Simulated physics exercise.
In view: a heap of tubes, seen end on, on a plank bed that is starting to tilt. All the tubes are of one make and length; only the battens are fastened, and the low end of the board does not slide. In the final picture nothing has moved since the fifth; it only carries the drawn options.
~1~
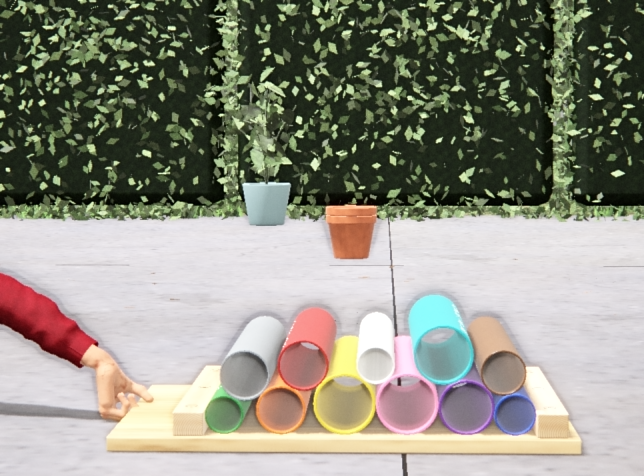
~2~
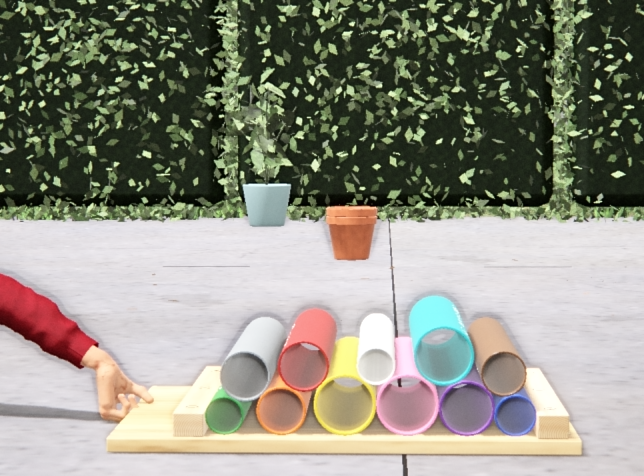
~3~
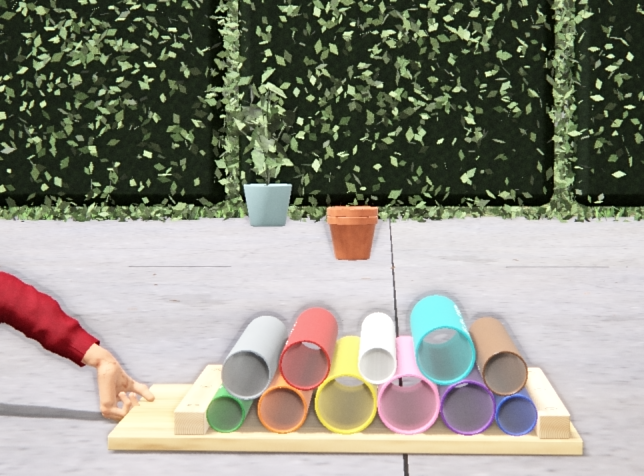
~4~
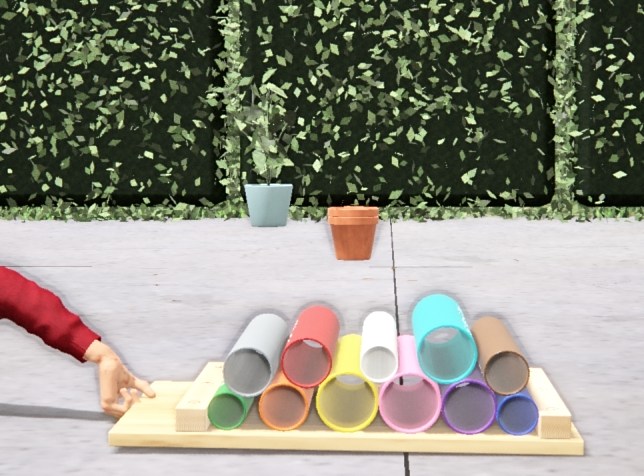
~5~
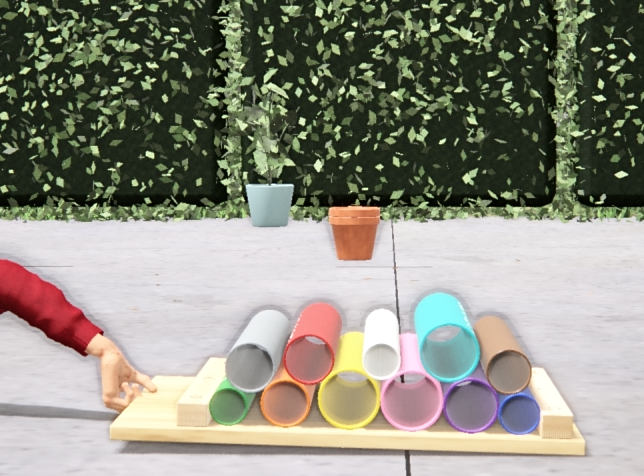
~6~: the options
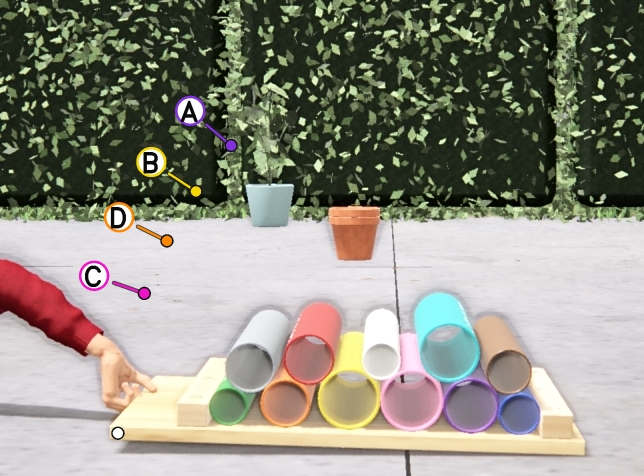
A hand in a red sleeve, at the left, slowly raises the left end of a pale wooden board on grey paving, seen from the front and slightly above, before a leafy hedge. Grey, red, white, cyan and brown tubes rest on green, orange, yellow, pink, purple and blue ones, with two pots behind. The board tilts slightly, the stacked tubes keeping their arrangement.
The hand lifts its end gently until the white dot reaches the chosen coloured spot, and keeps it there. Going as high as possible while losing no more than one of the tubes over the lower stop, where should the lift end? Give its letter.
Raise it to C.
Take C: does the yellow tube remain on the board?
The yellow tube: Yes.
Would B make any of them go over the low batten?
At B: Yes.
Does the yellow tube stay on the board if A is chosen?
Yes, with A.
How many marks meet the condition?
One of them.
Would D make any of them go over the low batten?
Yes, at D.
On the marked copy, A at (231, 145); B at (196, 192); C at (144, 293); D at (167, 241); the white dot at (118, 433).
Following C. Soon after the start, board at 14°.
Later, board at 19°.
In the end, board at 19°, one over the low batten (brown).
As for the rest, A five over the low batten; B two over the low batten (brown, turquoise); D two over the low batten (brown, turquoise).
